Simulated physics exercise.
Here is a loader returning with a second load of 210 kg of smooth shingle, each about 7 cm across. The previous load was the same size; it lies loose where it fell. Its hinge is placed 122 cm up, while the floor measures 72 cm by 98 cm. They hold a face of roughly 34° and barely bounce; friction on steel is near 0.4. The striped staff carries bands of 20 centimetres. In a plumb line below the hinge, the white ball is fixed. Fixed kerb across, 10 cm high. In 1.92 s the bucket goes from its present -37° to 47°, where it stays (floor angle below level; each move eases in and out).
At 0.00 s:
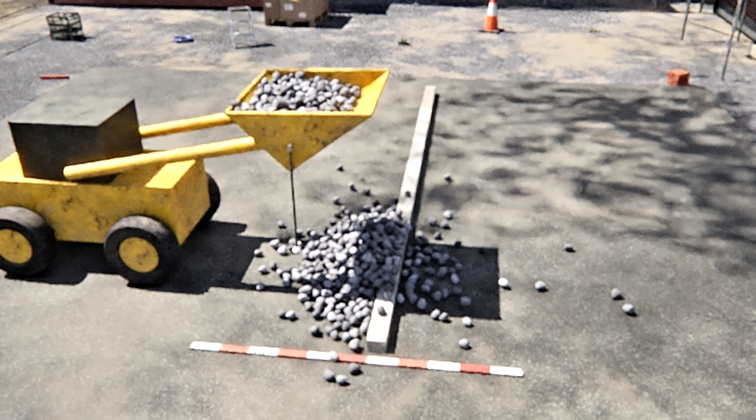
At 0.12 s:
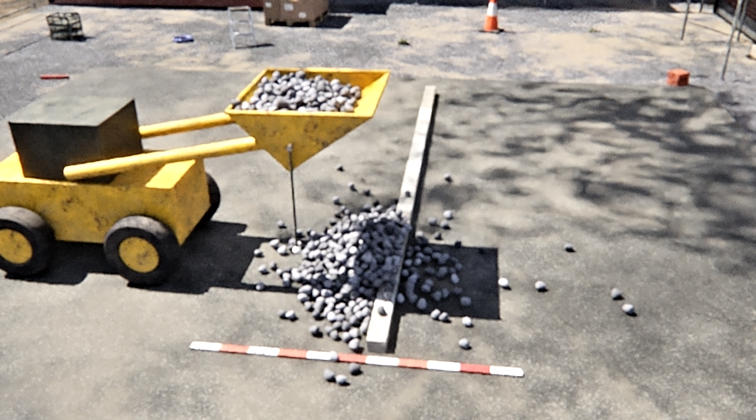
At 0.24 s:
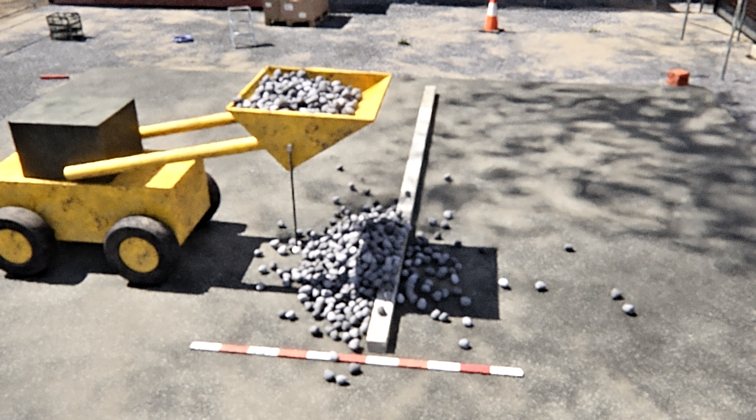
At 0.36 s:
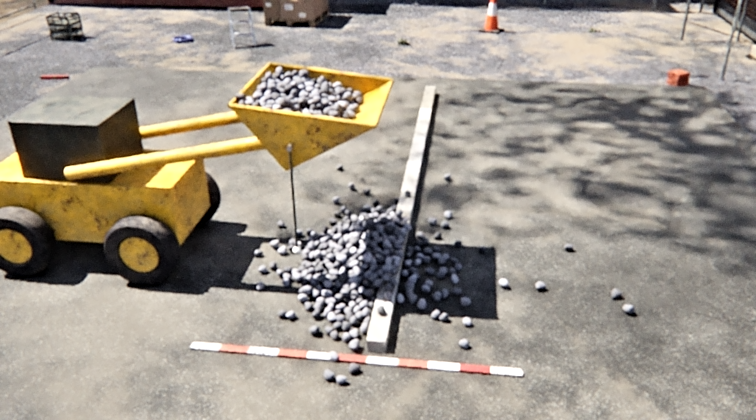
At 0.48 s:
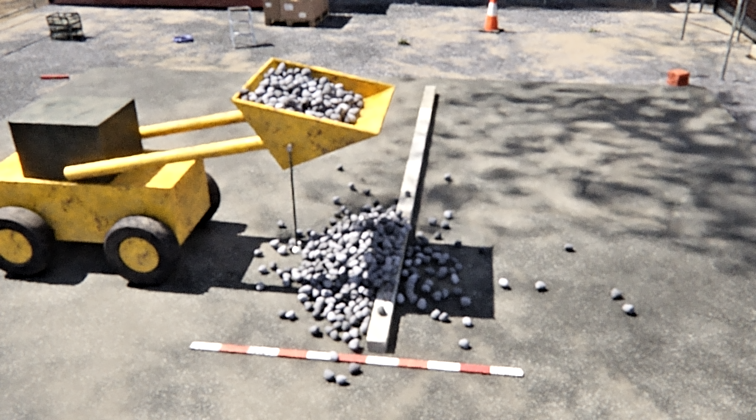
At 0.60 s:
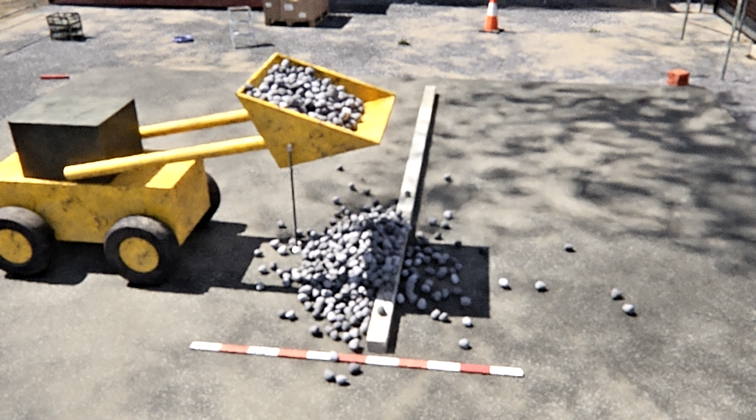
The clip opens on a yellow wheeled loader holding a bucket of grey stones above a loose pile heaped against a pale kerb. The bucket barely moves at first, then slowly tilts, its right lip dipping while its left side rises. The stones stay inside, and the pile below lies still.
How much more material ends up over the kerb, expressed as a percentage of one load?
About 80 per cent of a load more.
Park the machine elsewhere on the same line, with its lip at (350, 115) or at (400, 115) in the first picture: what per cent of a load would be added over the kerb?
Close to 50 per cent, followed by close to 95 per cent.
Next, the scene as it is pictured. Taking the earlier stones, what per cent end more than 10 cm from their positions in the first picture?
Roughly 10 percent.
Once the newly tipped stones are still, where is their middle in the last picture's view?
Roughly at pixel (430, 262).
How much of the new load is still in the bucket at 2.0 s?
0 %.
After 1.4 s the floor is at 34°; in per cent of one load, 81 in the bucket, 108 on this side of the kerb, 11 over the kerb; the foremost stones are at (534, 289).
After 2.0 s the floor is at 47°; in per cent of one load, 0 in the bucket, 128 on this side of the kerb, 72 over the kerb; the foremost stones are at (545, 277).
After 2.4 s the floor is at 47°; in per cent of one load, 0 in the bucket, 110 on this side of the kerb, 90 over the kerb; the foremost stones are at (572, 265).
After 4.8 s the floor is at 47°; in per cent of one load, 0 in the bucket, 109 on this side of the kerb, 91 over the kerb; the foremost stones are at (599, 262). Net gain over the kerb, 80.
